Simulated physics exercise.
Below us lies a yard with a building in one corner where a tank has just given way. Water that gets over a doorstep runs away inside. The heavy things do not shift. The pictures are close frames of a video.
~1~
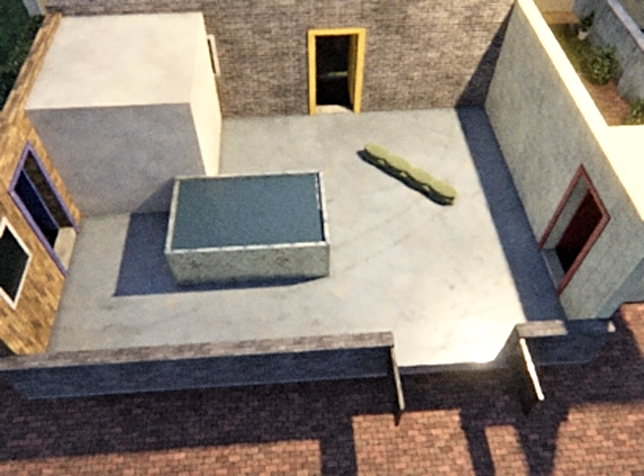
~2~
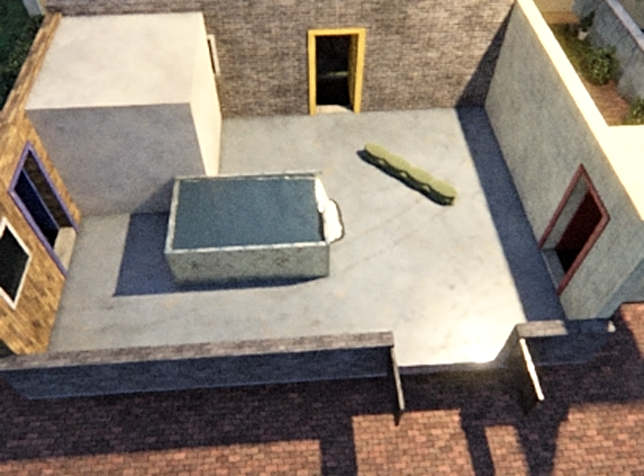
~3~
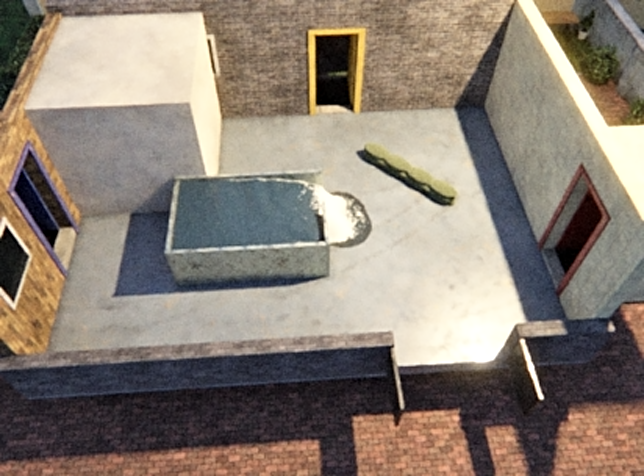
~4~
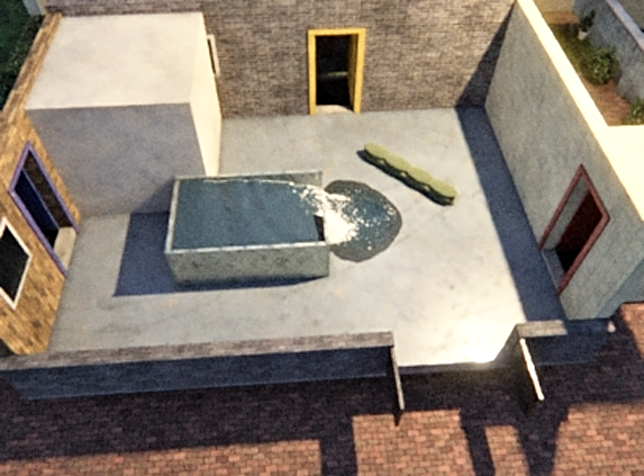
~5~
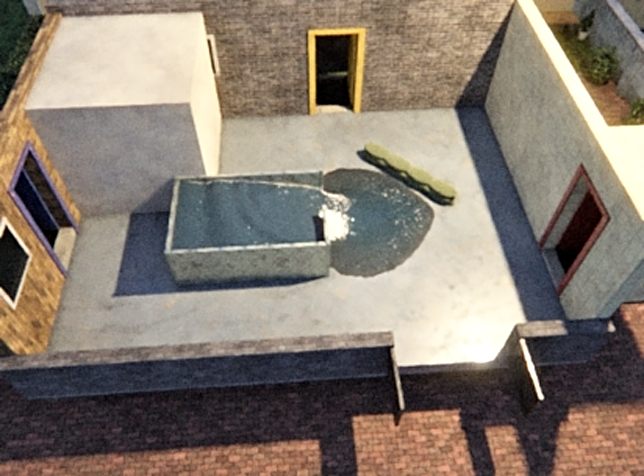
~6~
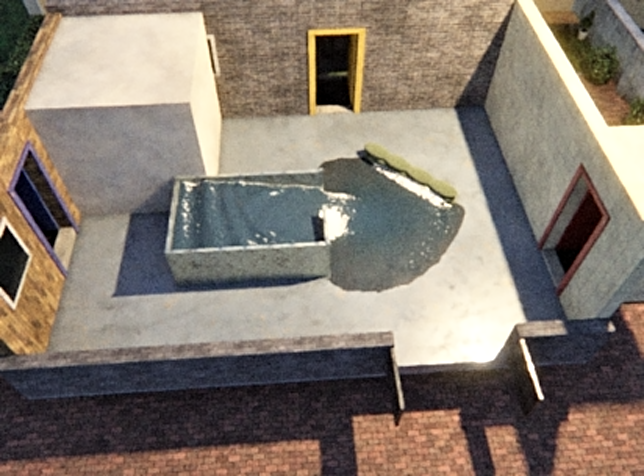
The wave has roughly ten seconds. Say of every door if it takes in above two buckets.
One by one: The yellow door lets in a lot; the blue door admits no more than that; the red door lets in a lot.
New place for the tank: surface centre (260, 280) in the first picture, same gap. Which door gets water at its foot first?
The red one.
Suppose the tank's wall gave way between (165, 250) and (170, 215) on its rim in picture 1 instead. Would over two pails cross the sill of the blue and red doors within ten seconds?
In short: The blue door passes that mark, the red door goes over.
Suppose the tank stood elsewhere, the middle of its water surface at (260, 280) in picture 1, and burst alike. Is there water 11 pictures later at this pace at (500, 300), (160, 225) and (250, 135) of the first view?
In that order: Covered, not flooded, not flooded.
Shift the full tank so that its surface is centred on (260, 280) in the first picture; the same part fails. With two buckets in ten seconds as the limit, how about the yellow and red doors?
My reading: Yellow stays under; red floods.
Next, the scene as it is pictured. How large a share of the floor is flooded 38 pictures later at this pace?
Some 80 per cent.
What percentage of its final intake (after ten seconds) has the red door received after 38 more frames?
About 75 per cent.
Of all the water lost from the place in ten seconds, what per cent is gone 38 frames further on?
Roughly 60 per cent.
A moment on, water covers 25 % of the floor; the yellow door not reached, the blue door not reached, the red door wet at the sill, nothing in.
Next, water covers 40 % of the floor; the yellow door under two buckets in, the blue door not reached, the red door over two buckets in.
Then, water covers 45 % of the floor; the yellow door over two buckets in, the blue door not reached, the red door far over two buckets in.
Later, water covers 80 % of the floor; the yellow door over two buckets in, the blue door not reached, the red door far over two buckets in.
In the end, water covers 95 % of the floor; the yellow door over two buckets in, the blue door wet at the sill, nothing in, the red door far over two buckets in.
